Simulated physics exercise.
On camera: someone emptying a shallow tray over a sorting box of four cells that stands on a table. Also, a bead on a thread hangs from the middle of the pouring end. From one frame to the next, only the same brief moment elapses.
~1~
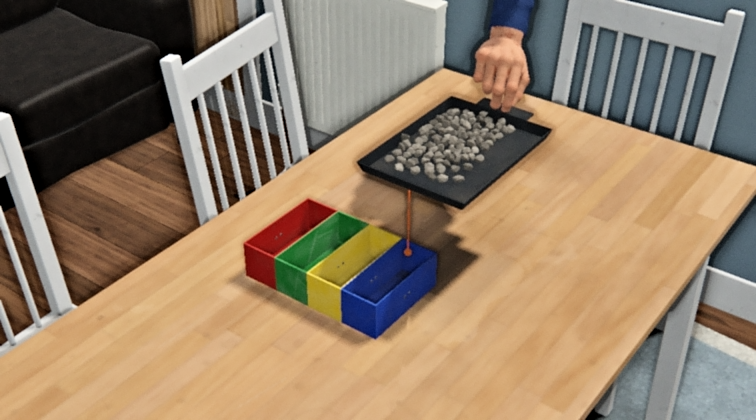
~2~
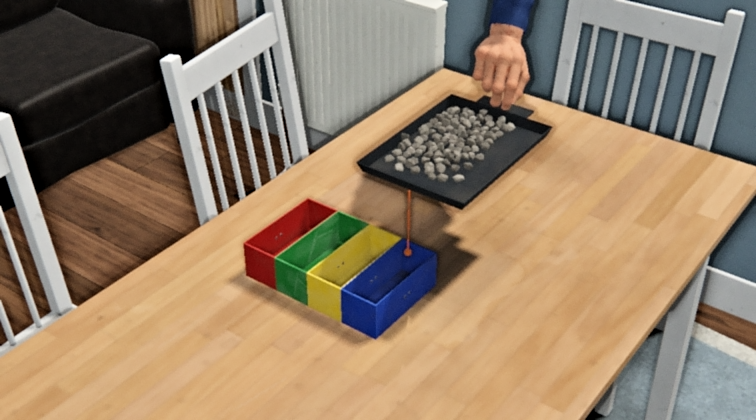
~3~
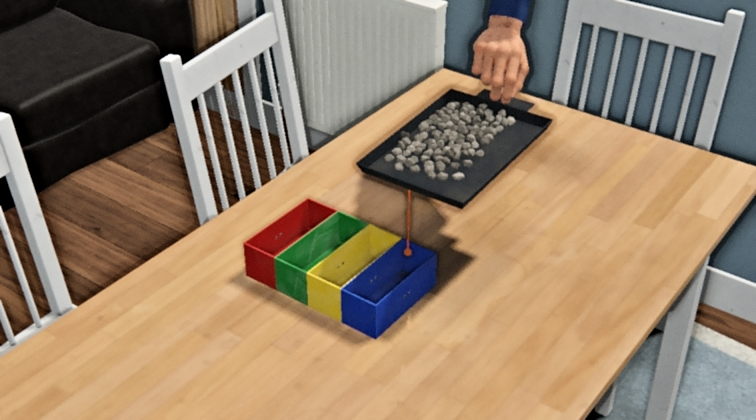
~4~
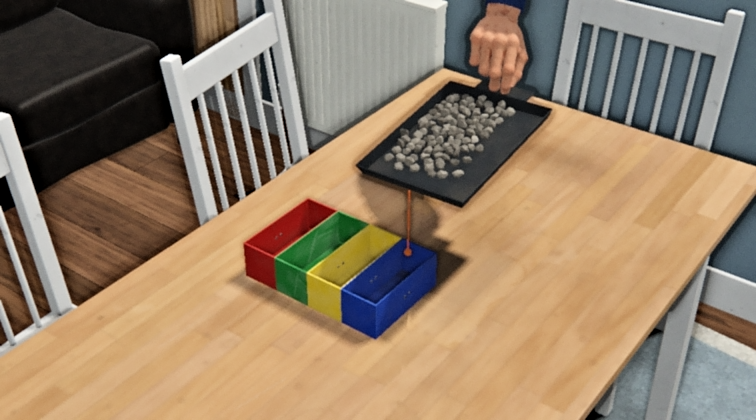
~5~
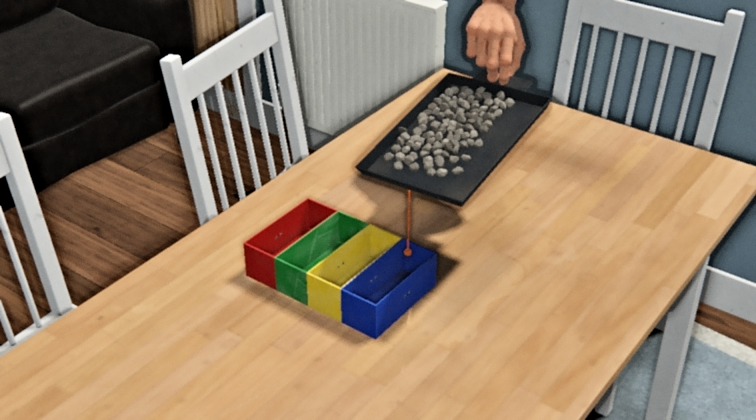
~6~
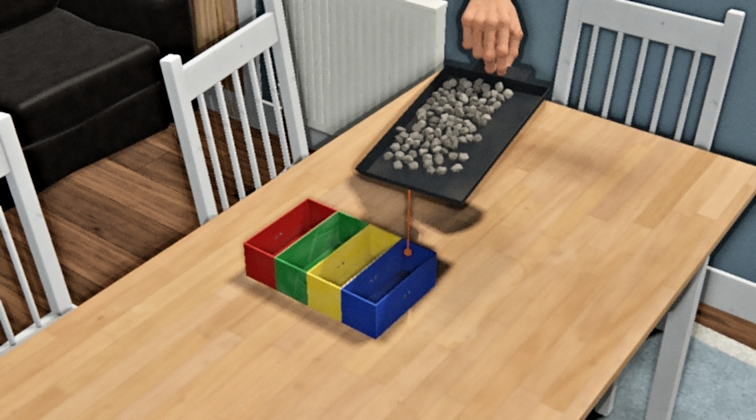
A hand slowly raising the far end of a dark tray of gravel above a four-coloured sorting box on a wooden table.
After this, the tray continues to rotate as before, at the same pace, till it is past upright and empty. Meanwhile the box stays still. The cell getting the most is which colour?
It is yellow.
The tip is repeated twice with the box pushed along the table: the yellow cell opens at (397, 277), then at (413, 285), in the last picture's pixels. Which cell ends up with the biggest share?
Run one gives the green cell; run two gives the cell in red.
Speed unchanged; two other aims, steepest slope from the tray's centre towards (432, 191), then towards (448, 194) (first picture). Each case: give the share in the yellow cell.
First some 0, then 0 per cent.
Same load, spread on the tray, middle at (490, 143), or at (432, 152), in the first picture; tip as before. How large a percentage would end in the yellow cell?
It's 50 percent the first time and 60 percent the second.
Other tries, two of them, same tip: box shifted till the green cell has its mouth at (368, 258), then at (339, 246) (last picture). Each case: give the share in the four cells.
Roughly 100 per cent the first time and 100 per cent the second.
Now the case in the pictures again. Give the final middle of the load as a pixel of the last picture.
Once it all stops, the middle lies near (353, 287).
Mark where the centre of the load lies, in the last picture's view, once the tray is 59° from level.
Mark it at roughly (383, 169) in the final frame.
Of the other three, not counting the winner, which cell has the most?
The answer is the blue cell.
Soon after the last picture, tray tipped steeply; most on the tray; a small part falling or outside the box.
A little later, tray tipped right over; a small part on the tray; about half in the yellow cell; about a quarter in the blue cell; a small part in the green cell; a small part falling or outside the box.
Later still, tray tipped past a quarter turn; about two thirds in the yellow cell; about a quarter in the blue cell; a small part in the green cell; a stray few falling or outside the box.
At rest, tray tipped past a quarter turn; about two thirds in the yellow cell; about a quarter in the blue cell; a small part in the green cell; none in the red cell; a stray few outside the box.
